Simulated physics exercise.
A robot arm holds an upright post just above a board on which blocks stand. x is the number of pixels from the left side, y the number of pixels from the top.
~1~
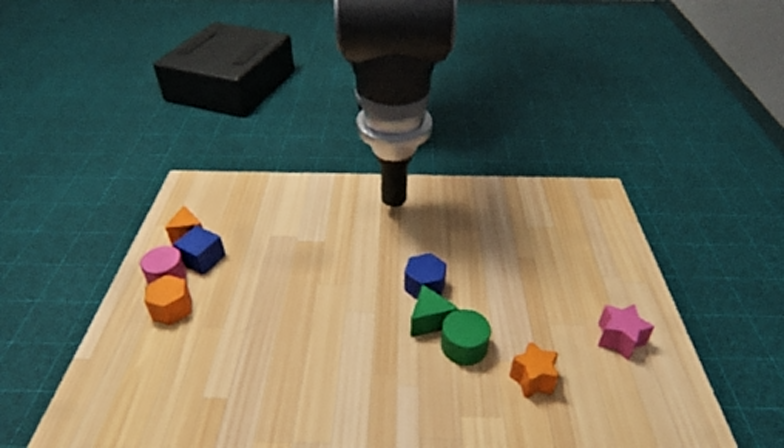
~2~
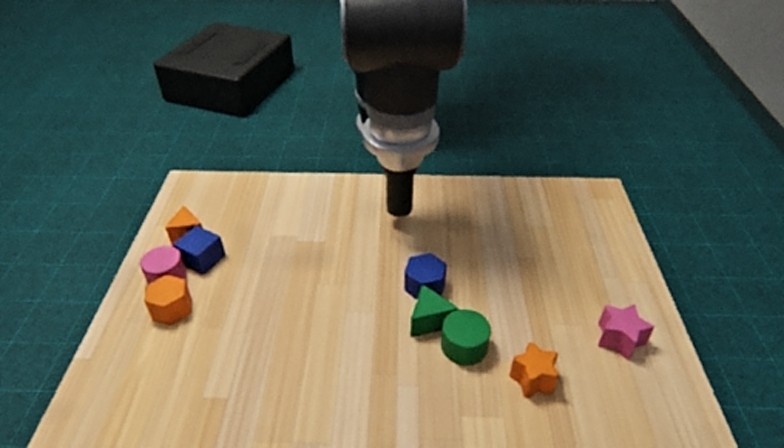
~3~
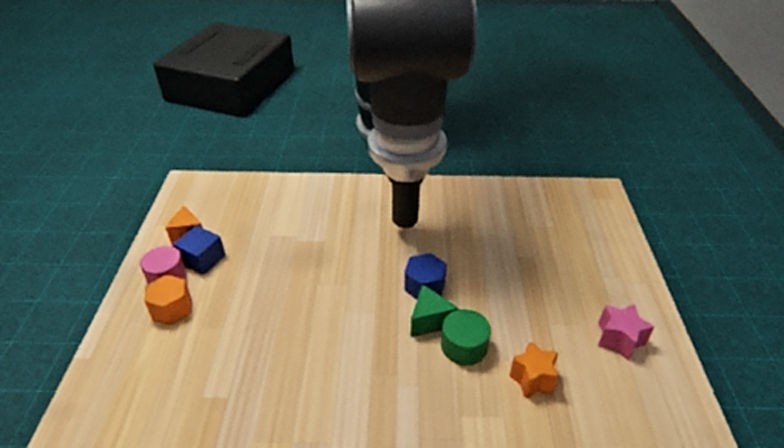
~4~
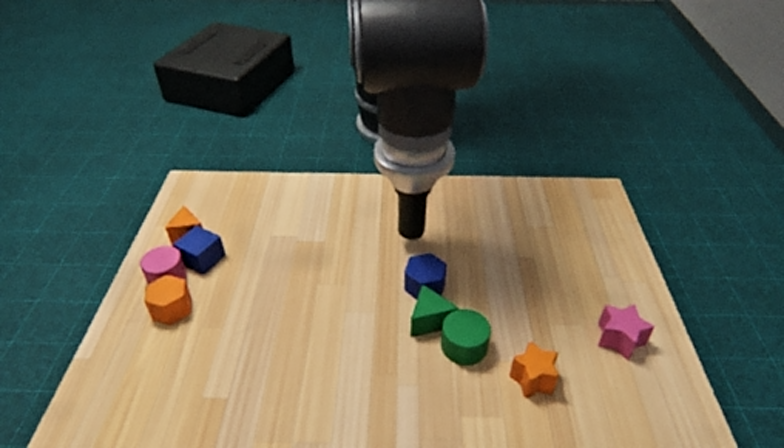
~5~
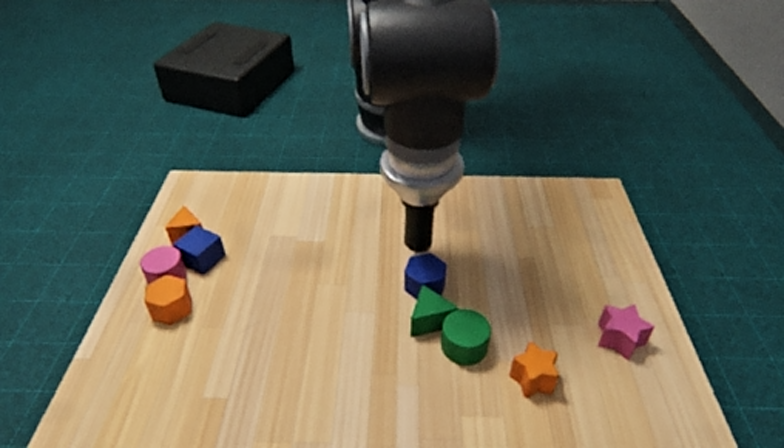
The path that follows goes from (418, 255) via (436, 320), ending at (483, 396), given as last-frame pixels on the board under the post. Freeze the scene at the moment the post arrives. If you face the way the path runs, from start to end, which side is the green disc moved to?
Towards the left-hand side.
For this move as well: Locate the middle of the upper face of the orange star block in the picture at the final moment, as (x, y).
At pixel (569, 369).
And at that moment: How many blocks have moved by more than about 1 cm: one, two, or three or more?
The answer is three or more blocks.
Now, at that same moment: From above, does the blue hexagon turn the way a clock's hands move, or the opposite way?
The blue hexagon rotates clockwise.
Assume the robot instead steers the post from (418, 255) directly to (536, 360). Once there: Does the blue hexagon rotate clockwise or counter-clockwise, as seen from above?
Viewed from overhead, the blue hexagon winds up turned clockwise.
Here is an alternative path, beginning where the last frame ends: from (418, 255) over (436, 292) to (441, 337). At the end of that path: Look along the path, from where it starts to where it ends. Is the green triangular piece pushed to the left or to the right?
The shift is rightward.
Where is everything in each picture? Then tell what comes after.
The first picture shows post tip at (394, 199); block tops, blue hexagon at (426, 267); green triangular piece at (431, 303); green disc at (467, 327); orange star block at (538, 361).
The second picture shows post at (399, 209); blocks unchanged.
The third picture shows post at (405, 219); blocks unchanged.
The fourth picture shows post at (412, 231); blocks unchanged.
The fifth picture shows post at (418, 243); blue hexagon at (426, 267); green triangular piece at (431, 303); green disc at (467, 327); orange star block at (538, 361).
The first path, step by step. One third of the way, post at (429, 285); blue hexagon at (418, 306), turned 45° clockwise; green triangular piece at (428, 335), turned 70° anticlockwise.
Two thirds of the way, post at (450, 332); blue hexagon at (413, 332), turned 80° clockwise; green triangular piece at (426, 365), turned 60° anticlockwise; green disc at (487, 347).
At the end, post at (486, 383); blue hexagon at (413, 332), turned 80° clockwise; green triangular piece at (426, 366), turned 55° anticlockwise; green disc at (532, 389); orange star block at (569, 369), turned 60° anticlockwise.
